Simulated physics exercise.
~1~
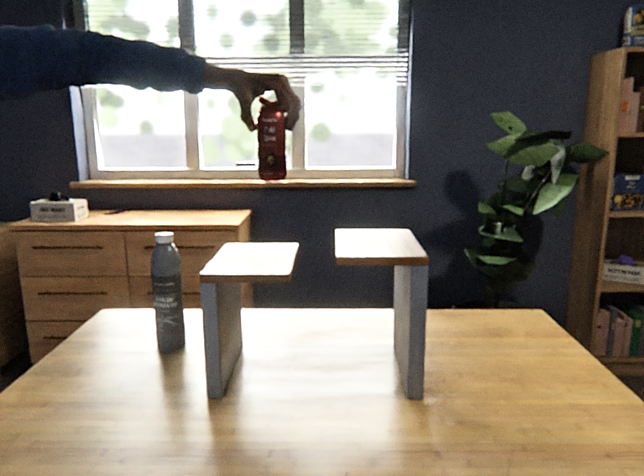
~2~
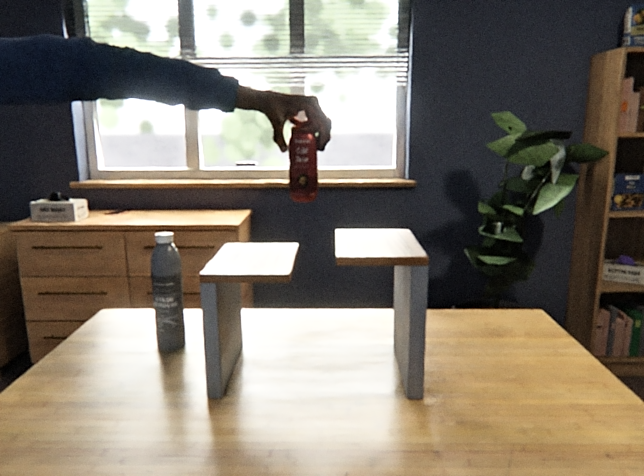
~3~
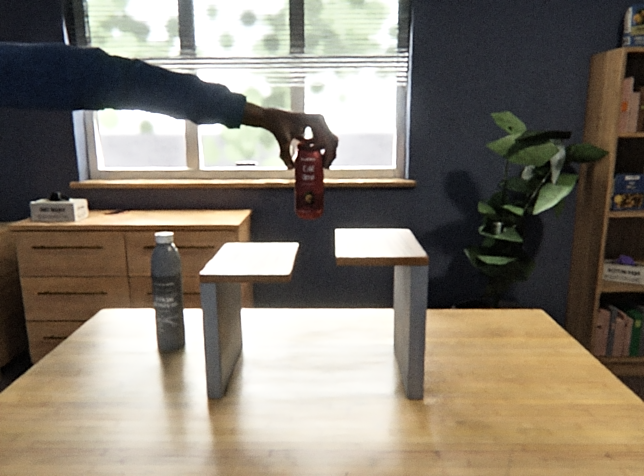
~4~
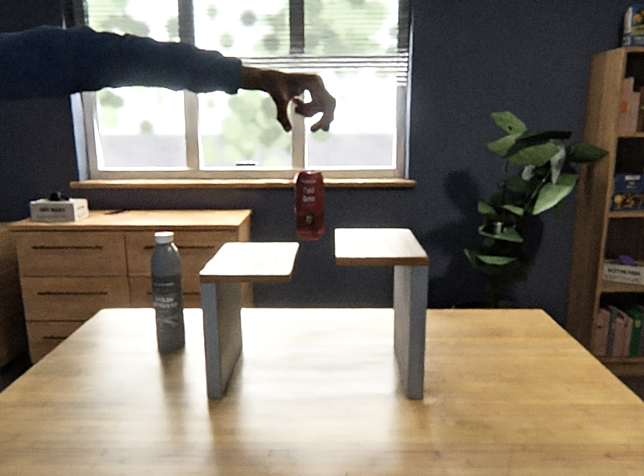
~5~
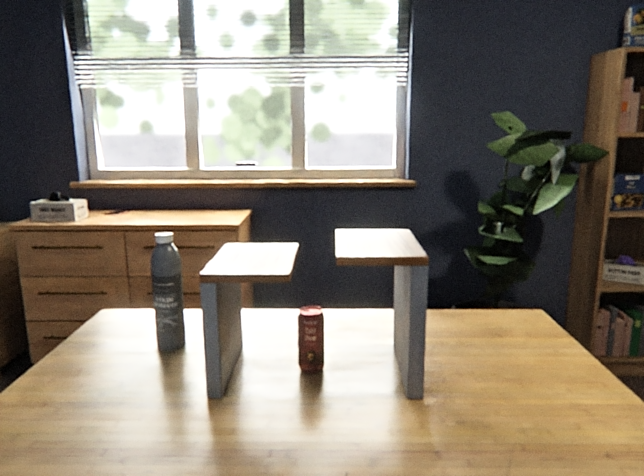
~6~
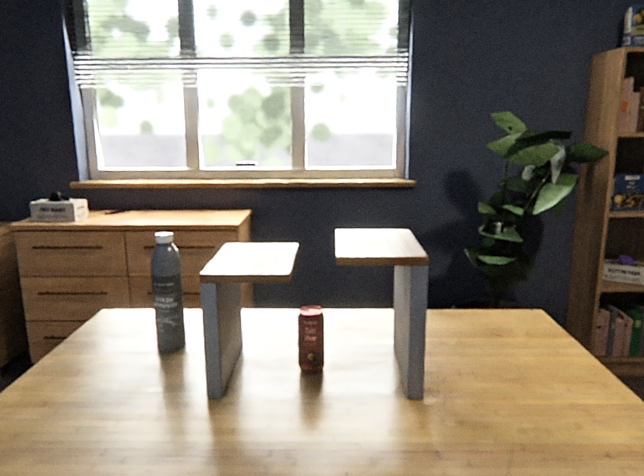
At first, an arm in a blue sleeve reaches in from the left, holding a red can upright above a wooden table with two raised ledges and a grey bottle standing at the left. The hand carries the can to the right and lowers it until it hangs over the gap between the ledges. Then the fingers open and draw back, and the can drops, still upright. It passes between the ledges and comes down to the table. With the arm gone, the can stands upright and still beneath the gap, while the grey bottle remains in its place.
